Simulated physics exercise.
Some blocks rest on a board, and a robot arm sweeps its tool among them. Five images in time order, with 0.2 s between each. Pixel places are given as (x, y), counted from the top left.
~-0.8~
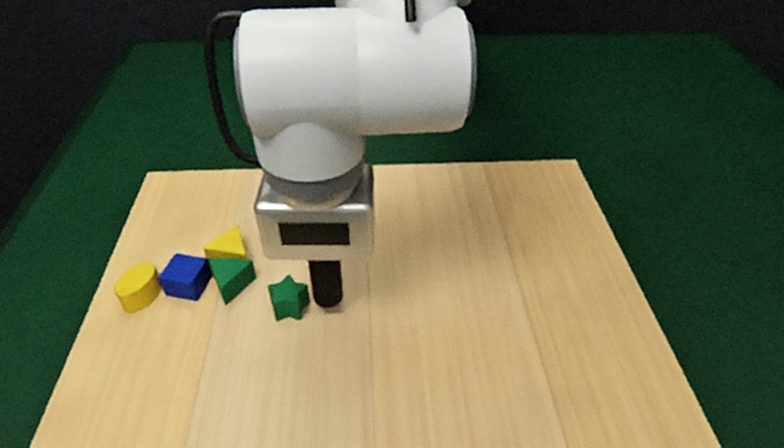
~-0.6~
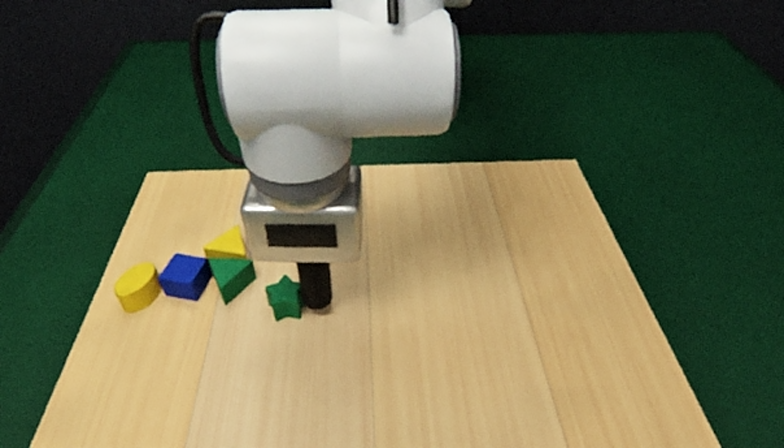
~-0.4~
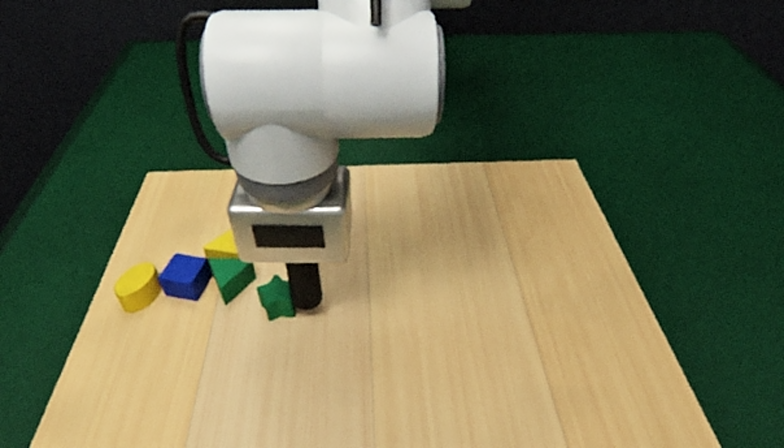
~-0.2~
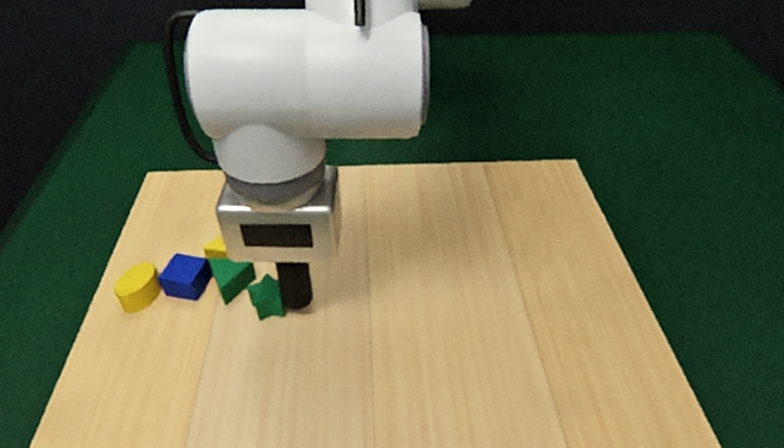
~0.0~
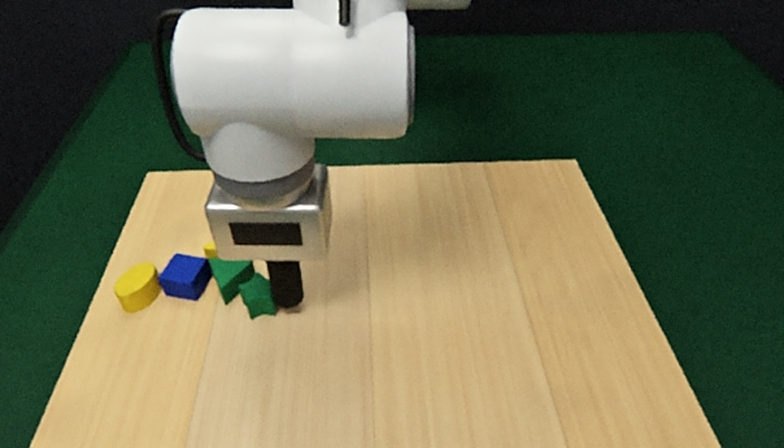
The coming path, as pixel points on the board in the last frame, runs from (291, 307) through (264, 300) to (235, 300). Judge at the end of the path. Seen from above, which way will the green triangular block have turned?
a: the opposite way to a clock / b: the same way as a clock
b: The same way as a clock.
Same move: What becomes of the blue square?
The block in question is displaced by the end.
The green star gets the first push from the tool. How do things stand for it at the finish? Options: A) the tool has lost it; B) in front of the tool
It's B.
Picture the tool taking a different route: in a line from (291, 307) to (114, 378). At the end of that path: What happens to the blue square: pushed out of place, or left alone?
It sits in its place.
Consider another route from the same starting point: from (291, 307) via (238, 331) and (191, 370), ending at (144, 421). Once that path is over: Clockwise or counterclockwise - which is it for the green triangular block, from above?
Rotates clockwise.
The first path, step by step. Halfway along, tool (262, 290); blue square (179, 267), turned 15° anticlockwise; green triangular block (215, 262); green star (231, 280).
At the end, tool (232, 290); yellow elliptical block (125, 277), turned 25° anticlockwise; blue square (163, 260), turned 20° anticlockwise; green triangular block (196, 256), turned 20° clockwise; green star (202, 277).
